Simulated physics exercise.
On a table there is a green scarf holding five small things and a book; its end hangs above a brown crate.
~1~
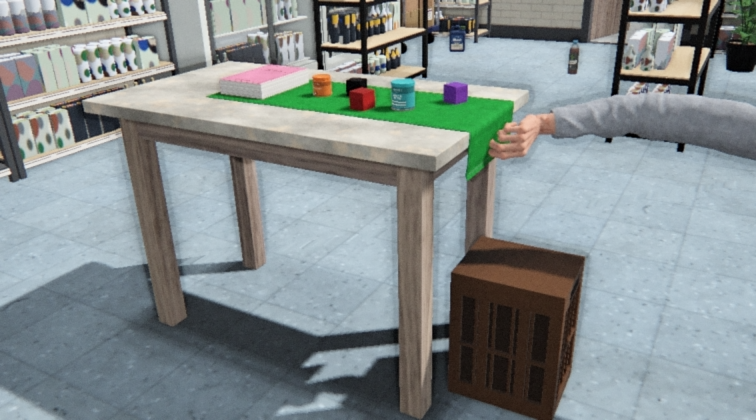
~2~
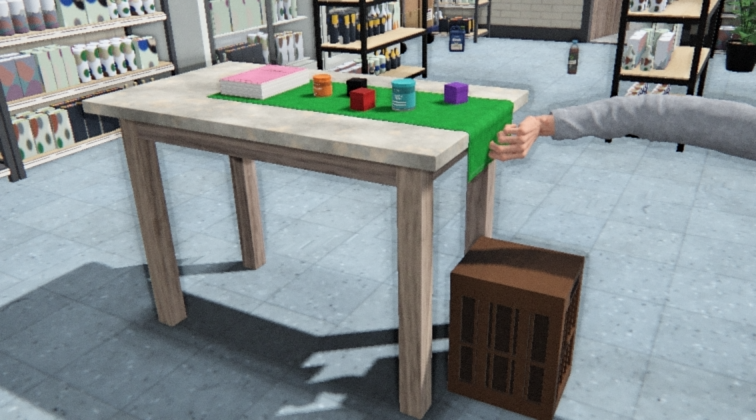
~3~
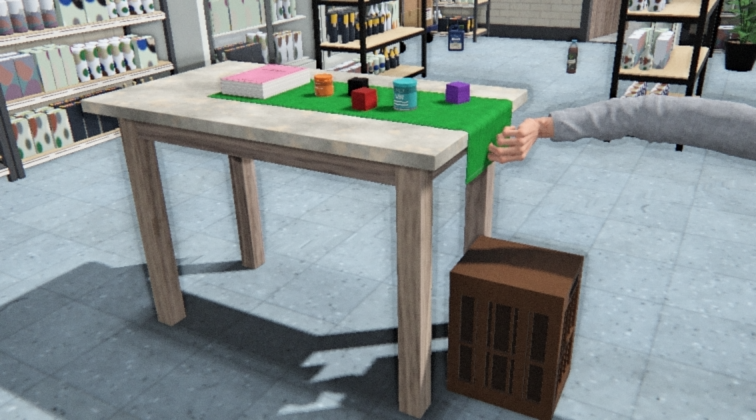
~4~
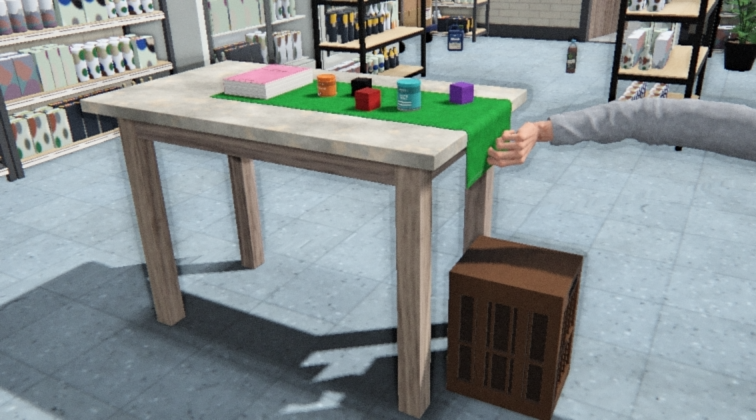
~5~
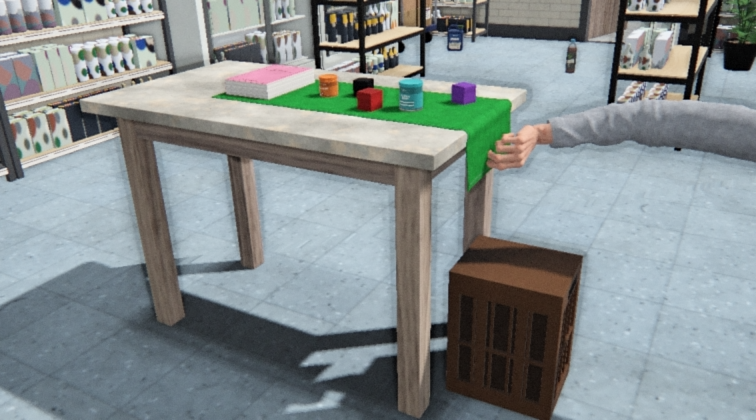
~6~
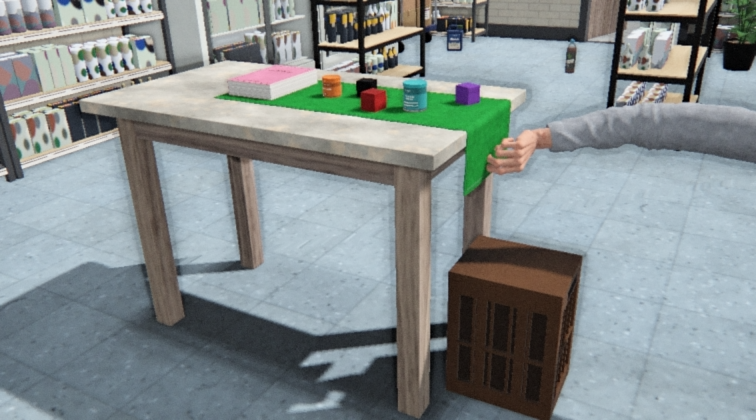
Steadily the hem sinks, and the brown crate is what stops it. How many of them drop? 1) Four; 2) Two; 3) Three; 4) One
Two (2).
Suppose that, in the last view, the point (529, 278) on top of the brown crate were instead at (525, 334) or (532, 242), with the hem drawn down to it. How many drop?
Count: 4, then 1.
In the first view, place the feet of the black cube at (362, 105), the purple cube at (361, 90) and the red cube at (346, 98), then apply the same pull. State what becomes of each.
The black cube remains up; the purple cube holds on; the red cube remains up.
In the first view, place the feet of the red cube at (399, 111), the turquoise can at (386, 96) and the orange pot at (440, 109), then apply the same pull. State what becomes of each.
In the end the red cube is no longer on top, the turquoise can is still on top, and the orange pot is no longer on top.
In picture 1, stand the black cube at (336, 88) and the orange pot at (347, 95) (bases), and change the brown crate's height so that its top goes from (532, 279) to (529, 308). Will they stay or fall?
The black cube ends up still on top and the orange pot ends up still on top.
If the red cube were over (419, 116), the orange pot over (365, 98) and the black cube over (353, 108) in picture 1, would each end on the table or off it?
I'd say the red cube takes a fall, the orange pot hangs on, and the black cube hangs on.
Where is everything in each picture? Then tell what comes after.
In the first picture, hem (467, 181); purple cube (456, 84); turquoise can (403, 81); red cube (362, 90); black cube (356, 79); orange pot (322, 76); top of the crate (532, 279).
In the second picture, hem (469, 182); purple cube (456, 84).
In the third picture, hem (466, 184); turquoise can (405, 81).
In the fourth picture, hem (467, 189); red cube (368, 90); top of the crate (530, 278).
In the fifth picture, hem (468, 192); black cube (363, 79).
In the sixth picture, hem (464, 196); purple cube (468, 85); turquoise can (415, 82); red cube (374, 91); black cube (367, 80); orange pot (331, 76).
Soon after, hem near (487, 209); all still up.
Then, hem on the crate; purple cube and turquoise can gone.
At rest, hem on the crate; purple cube and turquoise can gone. It carries off two.
